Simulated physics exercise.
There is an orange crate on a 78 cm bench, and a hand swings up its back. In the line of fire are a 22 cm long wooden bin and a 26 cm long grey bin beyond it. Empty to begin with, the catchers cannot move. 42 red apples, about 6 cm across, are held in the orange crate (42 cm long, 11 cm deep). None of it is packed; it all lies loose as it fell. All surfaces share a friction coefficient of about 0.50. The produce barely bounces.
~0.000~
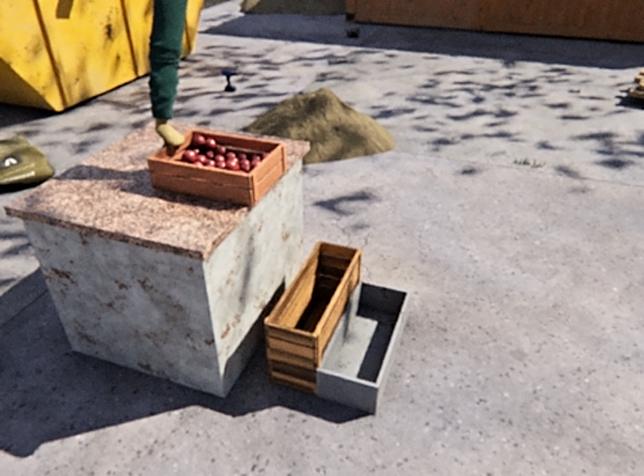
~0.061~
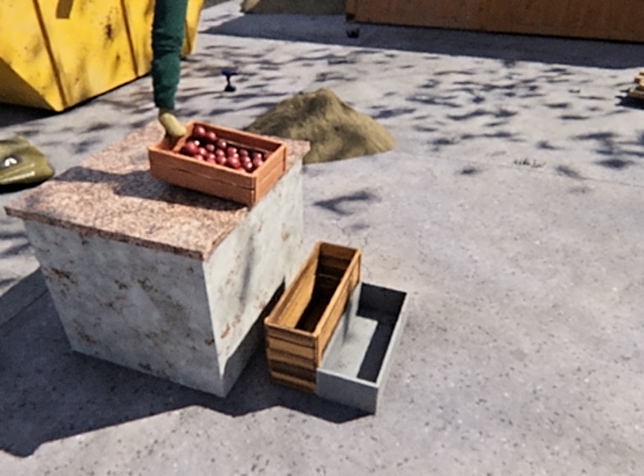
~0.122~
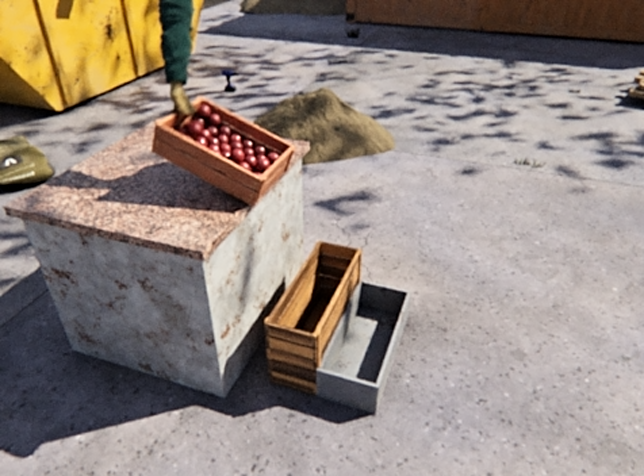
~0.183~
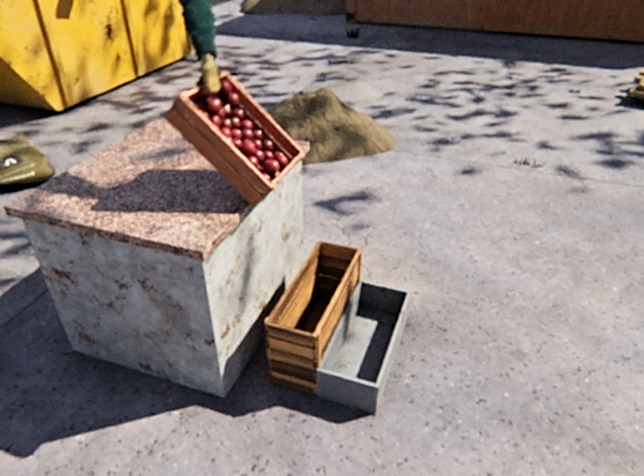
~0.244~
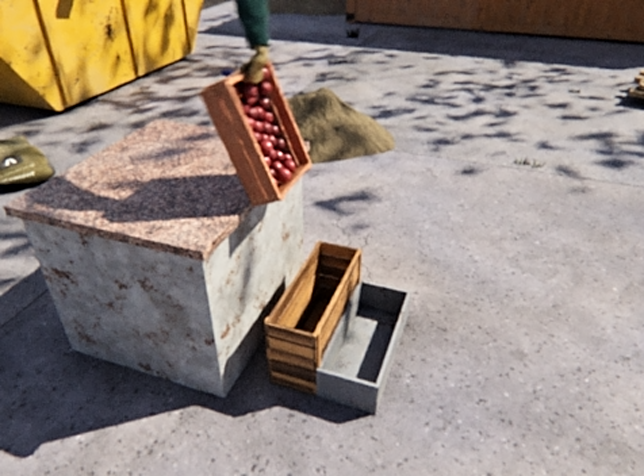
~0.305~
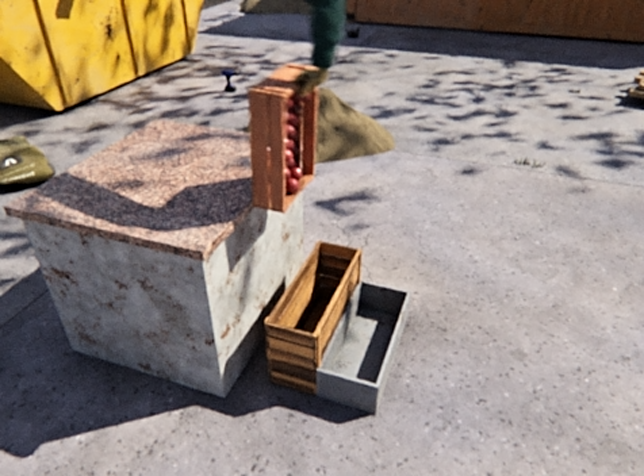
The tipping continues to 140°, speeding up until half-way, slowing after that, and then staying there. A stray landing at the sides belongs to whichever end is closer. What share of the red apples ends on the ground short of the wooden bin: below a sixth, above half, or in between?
Once everything stops, fewer than a sixth of the red apples are lying on the ground short of the wooden bin.
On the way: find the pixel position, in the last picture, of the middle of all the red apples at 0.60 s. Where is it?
Centre: Approx. (399, 284).
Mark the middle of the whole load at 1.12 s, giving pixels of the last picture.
(510, 385).
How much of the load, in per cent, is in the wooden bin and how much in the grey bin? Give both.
Roughly 20 % for the first place and 15 % for the second.
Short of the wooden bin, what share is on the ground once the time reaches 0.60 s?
I'd put it near 0 in a hundred by then.
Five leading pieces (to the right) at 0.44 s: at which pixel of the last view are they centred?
Their centre is around (384, 173).
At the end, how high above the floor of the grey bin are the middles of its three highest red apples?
I'd put it near 5 cm.
After 0.44 s, tilt 134°; 21 still in the orange crate and 21 in the air.
After 0.60 s, tilt 140°; 3 in the wooden bin and 39 in the air.
After 0.83 s, tilt 140°; 8 in the wooden bin, 5 in the grey bin, 7 on the ground beyond the grey bin and 22 in the air.
When it is over (at 1.12 s), 8 in the wooden bin, 6 in the grey bin and 28 on the ground beyond the grey bin. Asked share, 0 of 42, 0 per cent.
